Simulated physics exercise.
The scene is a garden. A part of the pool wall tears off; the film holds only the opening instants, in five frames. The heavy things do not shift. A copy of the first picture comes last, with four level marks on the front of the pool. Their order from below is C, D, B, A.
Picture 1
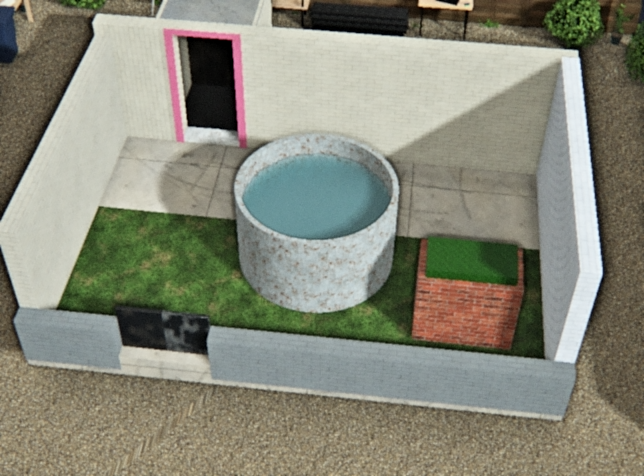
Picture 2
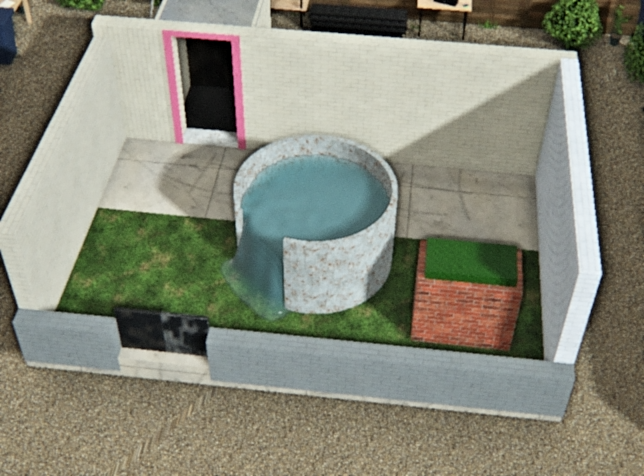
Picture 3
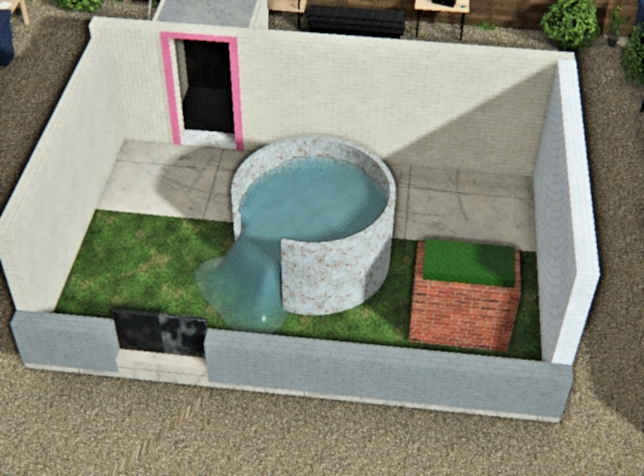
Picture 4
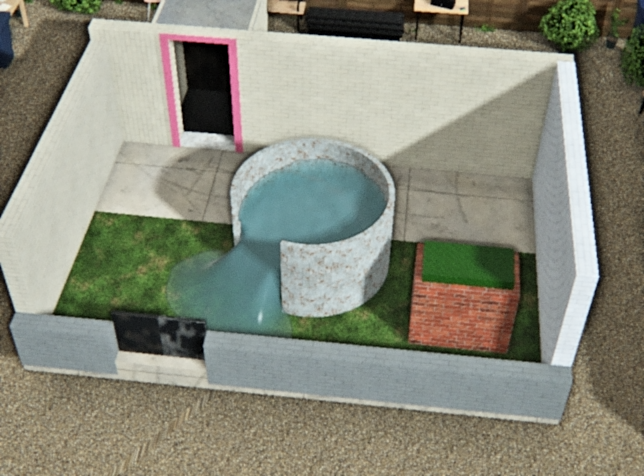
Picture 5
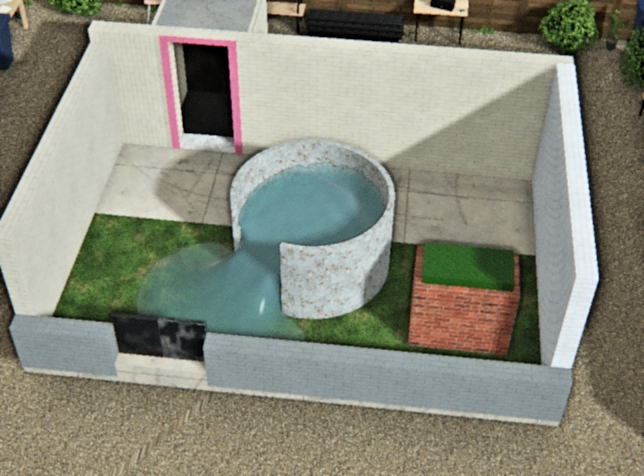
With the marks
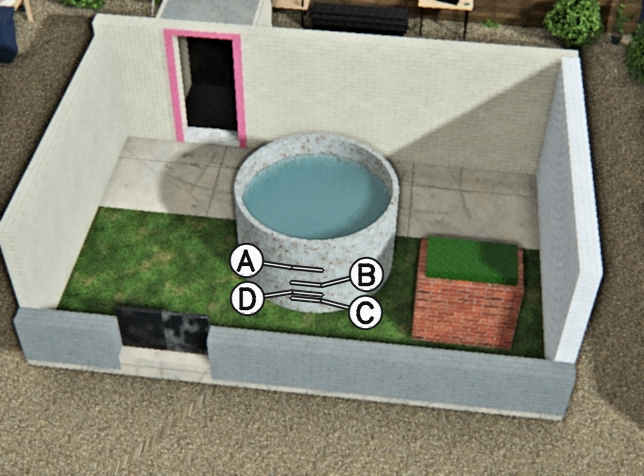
Water poured out through a gap in the front left side of a round stone pool in a walled garden, then spread across the grass to the left, behind the dark gate.
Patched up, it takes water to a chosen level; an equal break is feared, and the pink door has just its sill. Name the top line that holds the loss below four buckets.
The answer is mark B.
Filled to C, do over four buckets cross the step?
No, not at all.
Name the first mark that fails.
The answer is A.
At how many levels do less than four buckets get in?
Three of them.
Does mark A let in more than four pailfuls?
Yes.
In white, A at (306, 268); B at (306, 283); C at (306, 299); D at (306, 293); from the bottom up C, D, B, A.
If A is chosen, about 12 bucketfuls get in.
If B is chosen, a bucket or two gets in.
If C is chosen, nothing gets over.
If D is chosen, nothing gets over.
